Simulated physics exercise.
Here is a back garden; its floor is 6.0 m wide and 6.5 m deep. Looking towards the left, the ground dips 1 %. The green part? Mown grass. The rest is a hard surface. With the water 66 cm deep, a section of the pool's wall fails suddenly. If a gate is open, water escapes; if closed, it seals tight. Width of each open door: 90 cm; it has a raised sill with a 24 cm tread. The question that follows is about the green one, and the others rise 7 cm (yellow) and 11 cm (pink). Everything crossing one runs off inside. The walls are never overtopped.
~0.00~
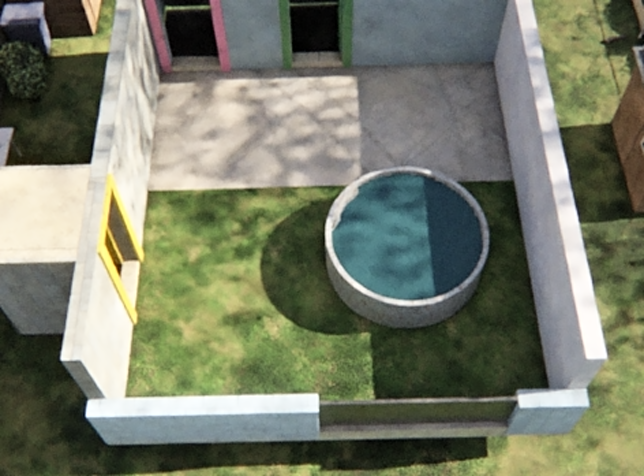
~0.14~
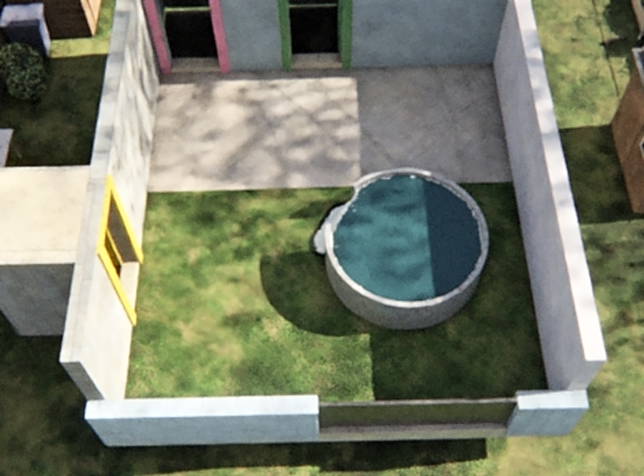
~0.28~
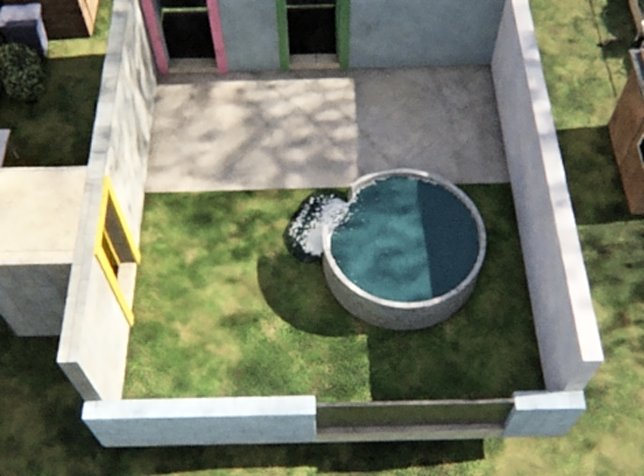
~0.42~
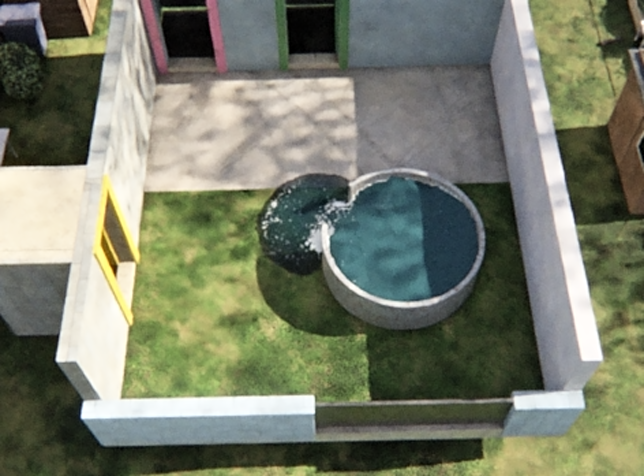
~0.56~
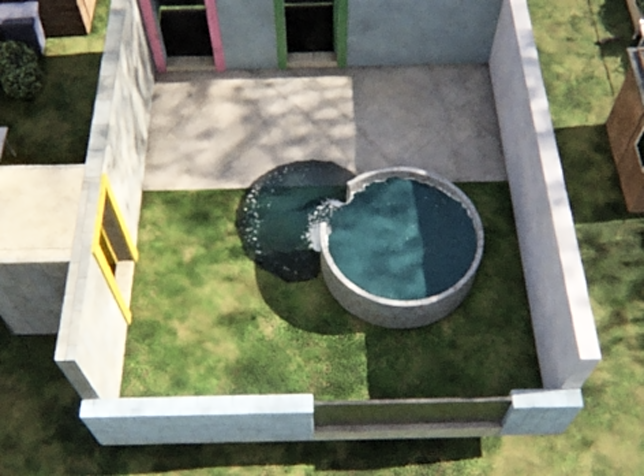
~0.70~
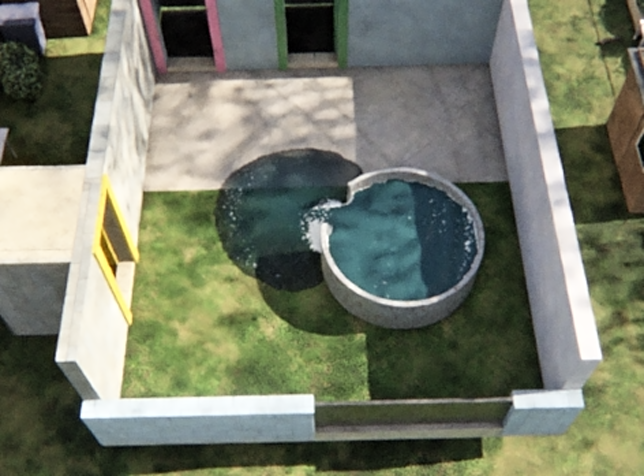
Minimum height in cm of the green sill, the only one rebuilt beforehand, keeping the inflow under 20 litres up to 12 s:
Roughly 6.5 cm.
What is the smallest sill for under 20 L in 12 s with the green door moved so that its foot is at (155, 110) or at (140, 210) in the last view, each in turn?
You'd want about 14.5 cm there first, then about 12.0 cm.
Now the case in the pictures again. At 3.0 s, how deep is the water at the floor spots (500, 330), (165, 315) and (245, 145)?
Roughly 0, 5 and 4 cm, in turn.
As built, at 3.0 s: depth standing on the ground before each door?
Depths in cm: Green 8, yellow 10, pink 24.
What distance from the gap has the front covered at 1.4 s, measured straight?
3.6 m.
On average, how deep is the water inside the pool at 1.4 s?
It averages near 49 cm.
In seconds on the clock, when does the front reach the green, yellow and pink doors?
Green at 2.0 s, yellow at 2.0 s and pink at 1.8 s.
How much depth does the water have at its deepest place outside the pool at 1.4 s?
Roughly 32 cm.
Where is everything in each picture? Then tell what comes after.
The first picture shows the pool at (407, 235) is whole and still, 66 cm deep; the green door at (316, 26) is dry.
In the second picture, the front is at (317, 236), 0.3 m from the gap at (339, 221); 0.2 m2 of floor is wet, 66 cm left at the back.
In the third picture, water pours out at (336, 223) and has run 0.7 m, to (306, 202); about 10 cm deep outside, 66 cm at the back.
In the fourth picture, the gap is at (336, 223), the front 1.2 m out at (269, 206); the back of the pool holds 66 cm.
In the fifth picture, the gap is at (334, 222), the front 1.5 m out at (257, 184); the back of the pool holds 66 cm.
In the sixth picture, water pours out at (335, 222) and has run 2.0 m, to (228, 185); about 6 cm deep outside, 60 cm at the back; the green door at (312, 27), 3.5 m from the gap, is still 1.9 m from the nearest water.
After 1.4 s water covers 30 % of the floor, deepest (32 cm) near (331, 219); it has not reached the green door.
After 3.0 s water covers 45 % of the floor, deepest (28 cm) near (156, 80); 8 cm at the green door, 0 litres in over its 13 cm sill.
After 12.0 s water covers 95 % of the floor, deepest (10 cm) near (118, 421); 6 cm at the green door, 0 litres in over its 13 cm sill.
At the green door as built, the water arrived by 2.0 s and peaked near 10 cm at 5.2 s.
Run again over the same 12 s with other heights there, 41 litres in over 5 cm, 13 litres over 7 cm. The limit of 20 litres is kept from about 6.5 cm up.
